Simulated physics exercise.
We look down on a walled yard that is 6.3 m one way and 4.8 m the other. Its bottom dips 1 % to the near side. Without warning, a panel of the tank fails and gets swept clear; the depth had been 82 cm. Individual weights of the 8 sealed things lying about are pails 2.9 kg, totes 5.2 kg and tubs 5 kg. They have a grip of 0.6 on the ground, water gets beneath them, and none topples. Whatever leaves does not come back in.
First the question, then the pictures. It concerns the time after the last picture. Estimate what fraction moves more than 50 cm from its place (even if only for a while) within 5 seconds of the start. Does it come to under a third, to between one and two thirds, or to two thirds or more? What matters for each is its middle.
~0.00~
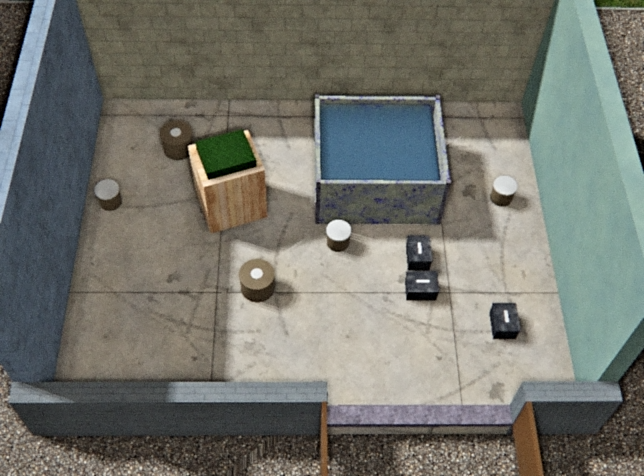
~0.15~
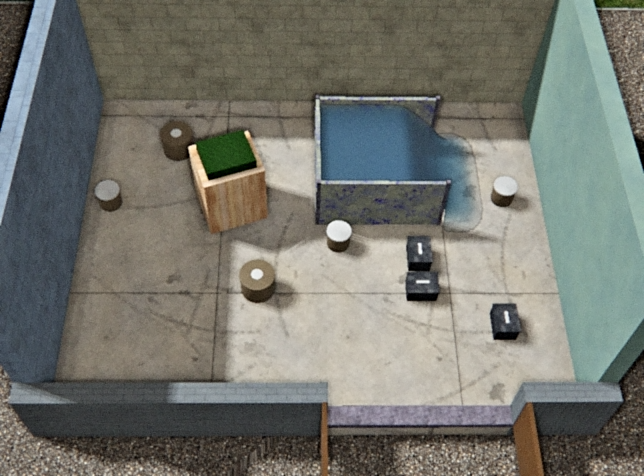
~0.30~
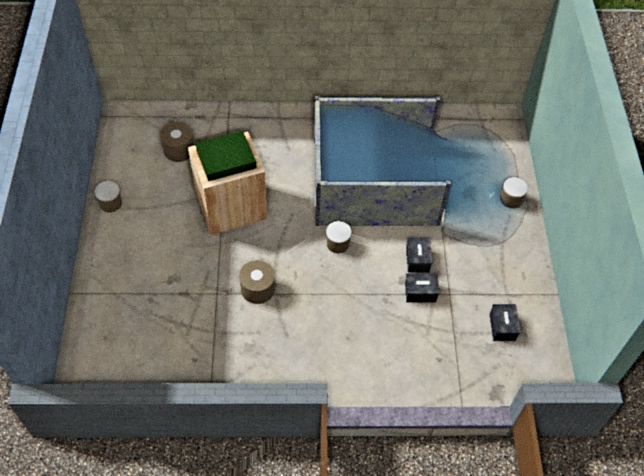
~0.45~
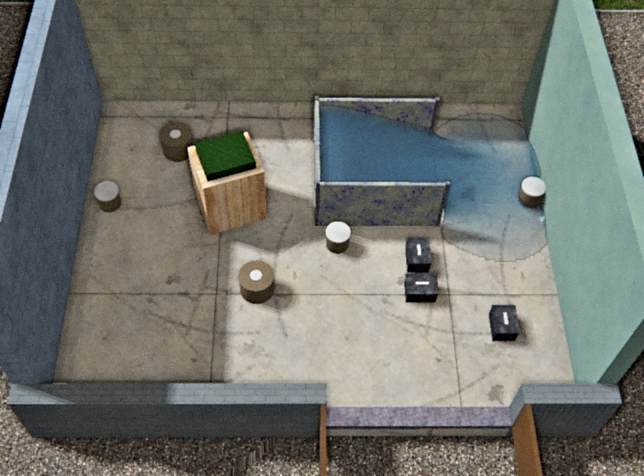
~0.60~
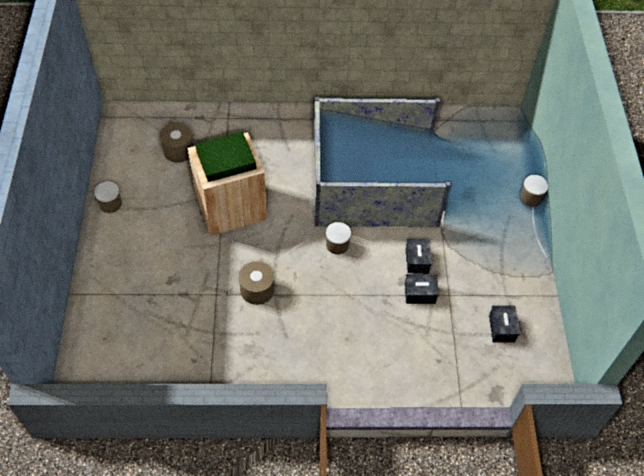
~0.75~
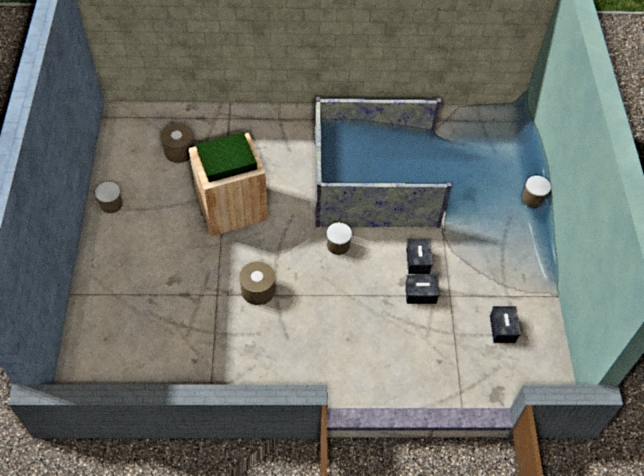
Between one and two thirds.
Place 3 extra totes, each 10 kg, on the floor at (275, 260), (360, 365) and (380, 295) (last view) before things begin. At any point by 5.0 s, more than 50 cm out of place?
Outcome: Stays within first, stays within next, stays within last.
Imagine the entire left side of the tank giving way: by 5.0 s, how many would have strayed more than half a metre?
Then it comes to 3.
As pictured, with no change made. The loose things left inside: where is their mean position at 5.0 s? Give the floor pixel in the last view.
It sits at about (279, 278).
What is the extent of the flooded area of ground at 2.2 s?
Somewhere around 12 m2, roughly.
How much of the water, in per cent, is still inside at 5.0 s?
I'd say some 80 percent hasn't gone yet.
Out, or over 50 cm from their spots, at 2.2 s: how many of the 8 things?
2 in all.
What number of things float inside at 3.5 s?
Count at that moment: 1.
After 1.1 s 1 of 8 are over 50 cm from their spots; 1 afloat.
After 2.2 s 2 of 8 are over 50 cm from their spots; 1 afloat.
After 3.5 s 3 of 8 are over 50 cm from their spots; 1 afloat.
After 5.0 s 4 of 8 are over 50 cm from their spots, and 4 have been at some point; 1 afloat.
